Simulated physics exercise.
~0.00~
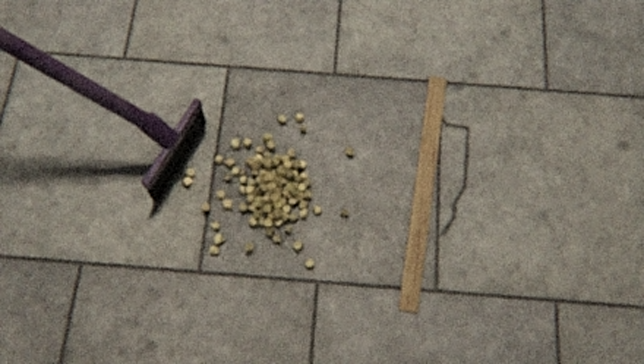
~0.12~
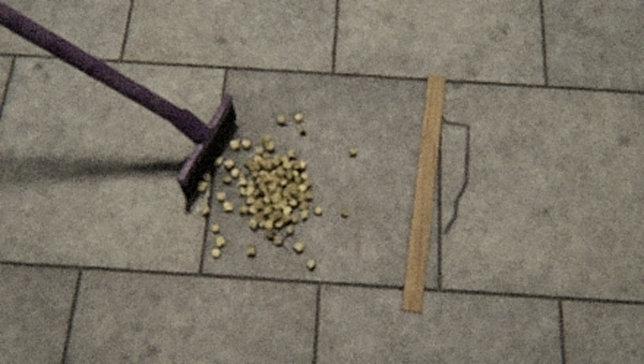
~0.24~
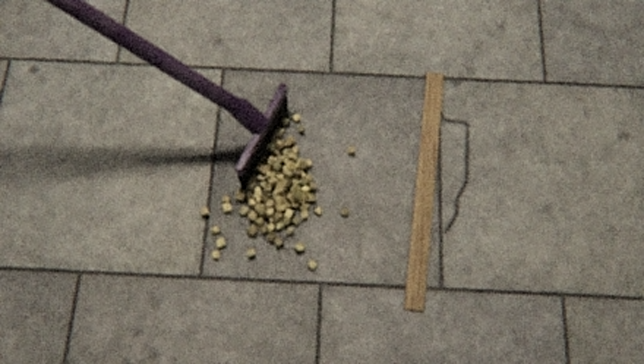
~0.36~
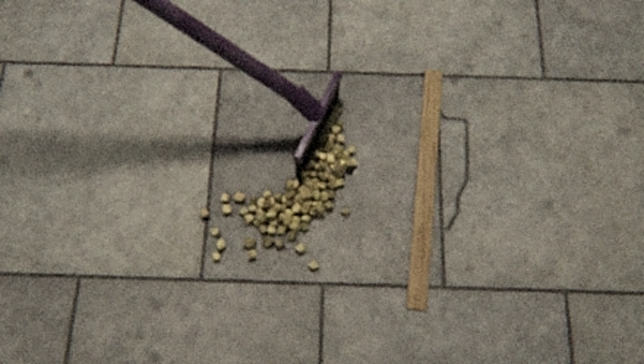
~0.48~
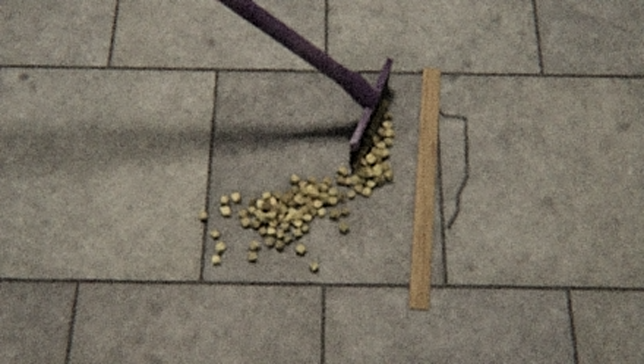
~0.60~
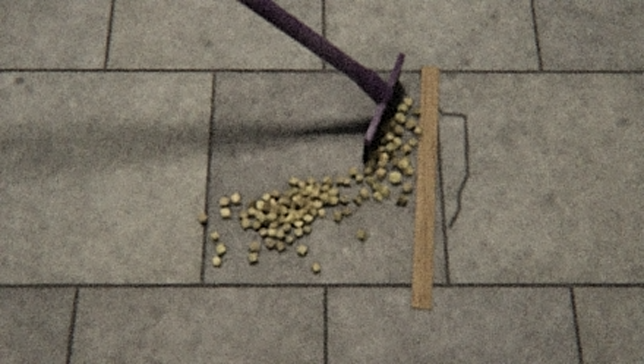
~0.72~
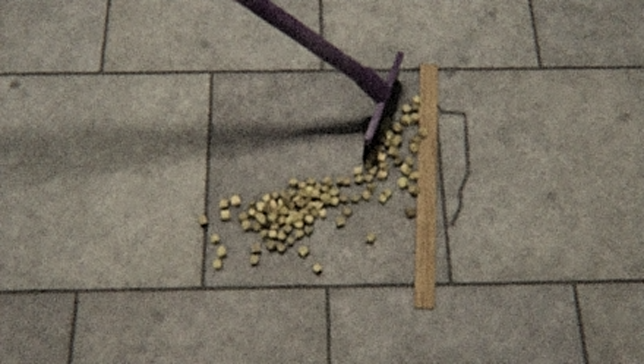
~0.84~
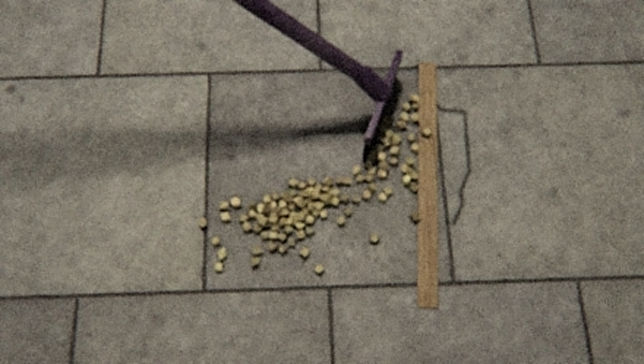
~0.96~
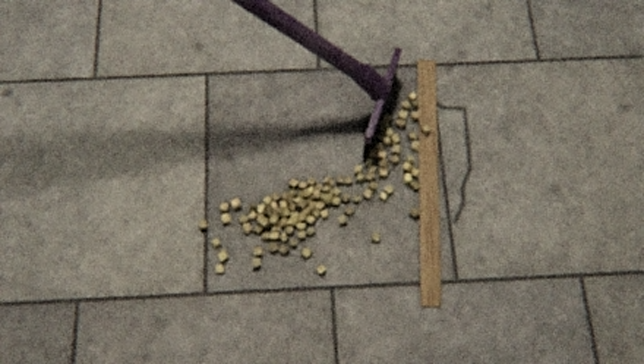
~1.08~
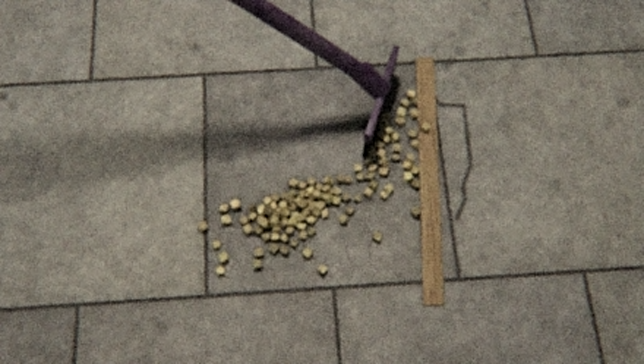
A dark purple squeegee slid right across gray paving tiles into a pile of small pale potato cubes, pushing some toward a fixed wooden strip, then stopped just short of it, leaving the cubes spread in a slanting trail with several resting against the strip.
